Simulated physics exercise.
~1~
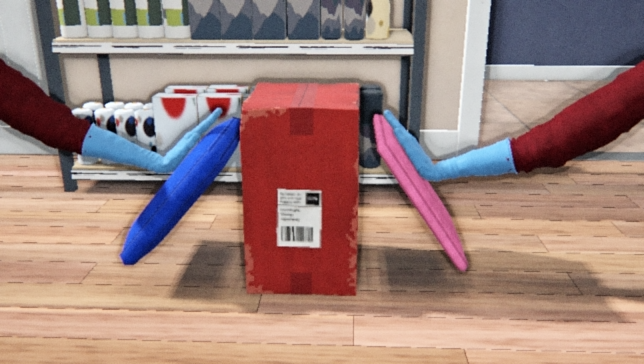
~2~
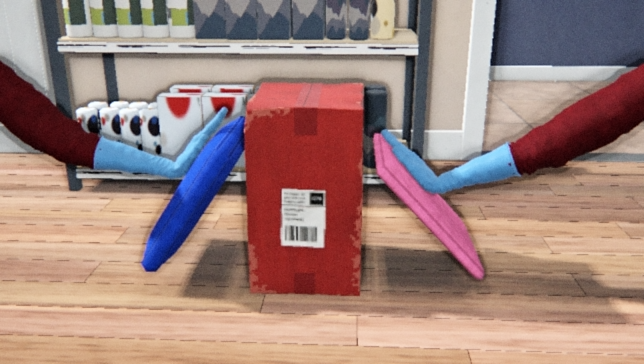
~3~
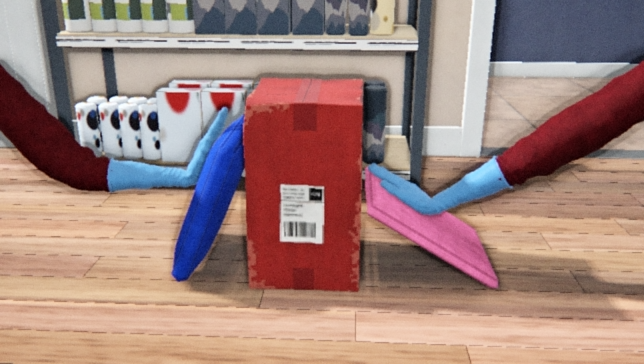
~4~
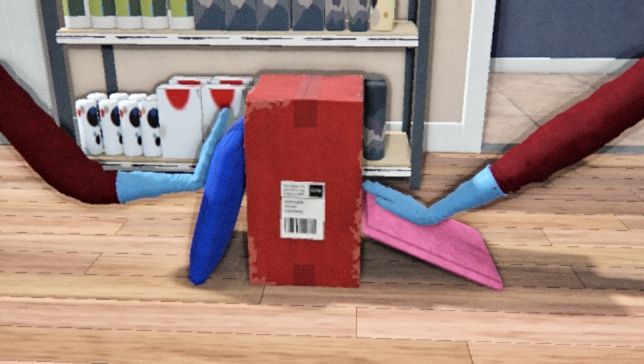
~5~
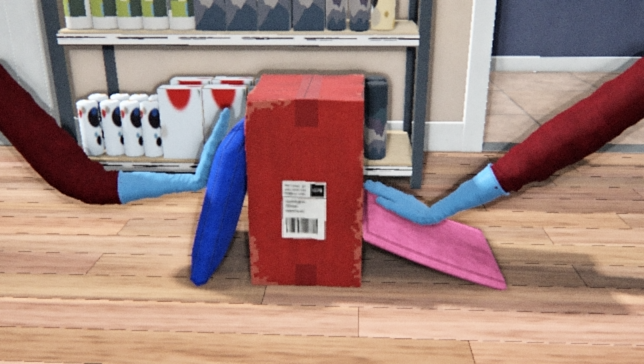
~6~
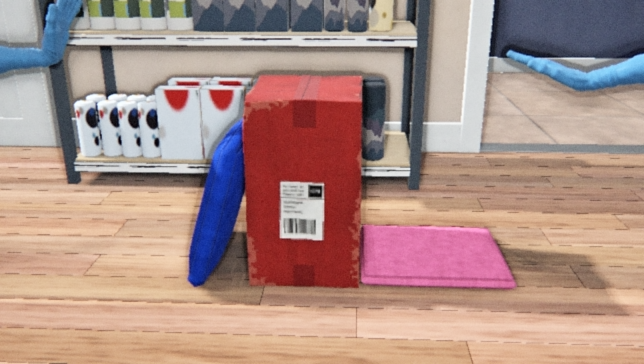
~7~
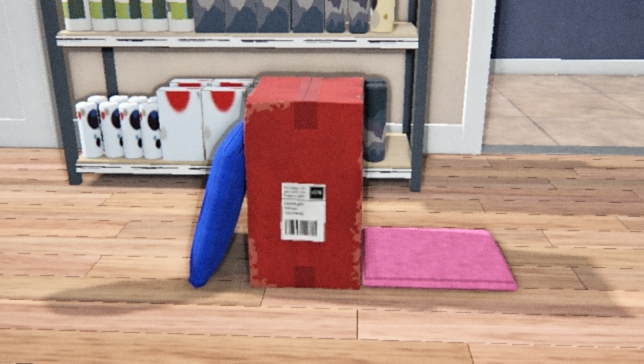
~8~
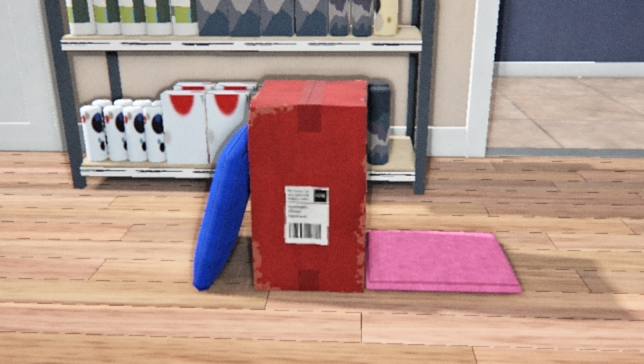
On a light wooden floor in front of a metal shelf stocked with containers, seen from the front by a slightly swaying camera, a worn red box with a white label stands upright. Two arms in dark red sleeves and light blue gloves hold a blue cushion against its left side and a pink seat pad against its right. The cushion's foot shifts inward while the pad tilts lower and its outer edge slides away to the right. The hands then let go and draw back out of view. The blue cushion stays leaning against the box, while the pink pad drops flat and lies on the floor beside it.
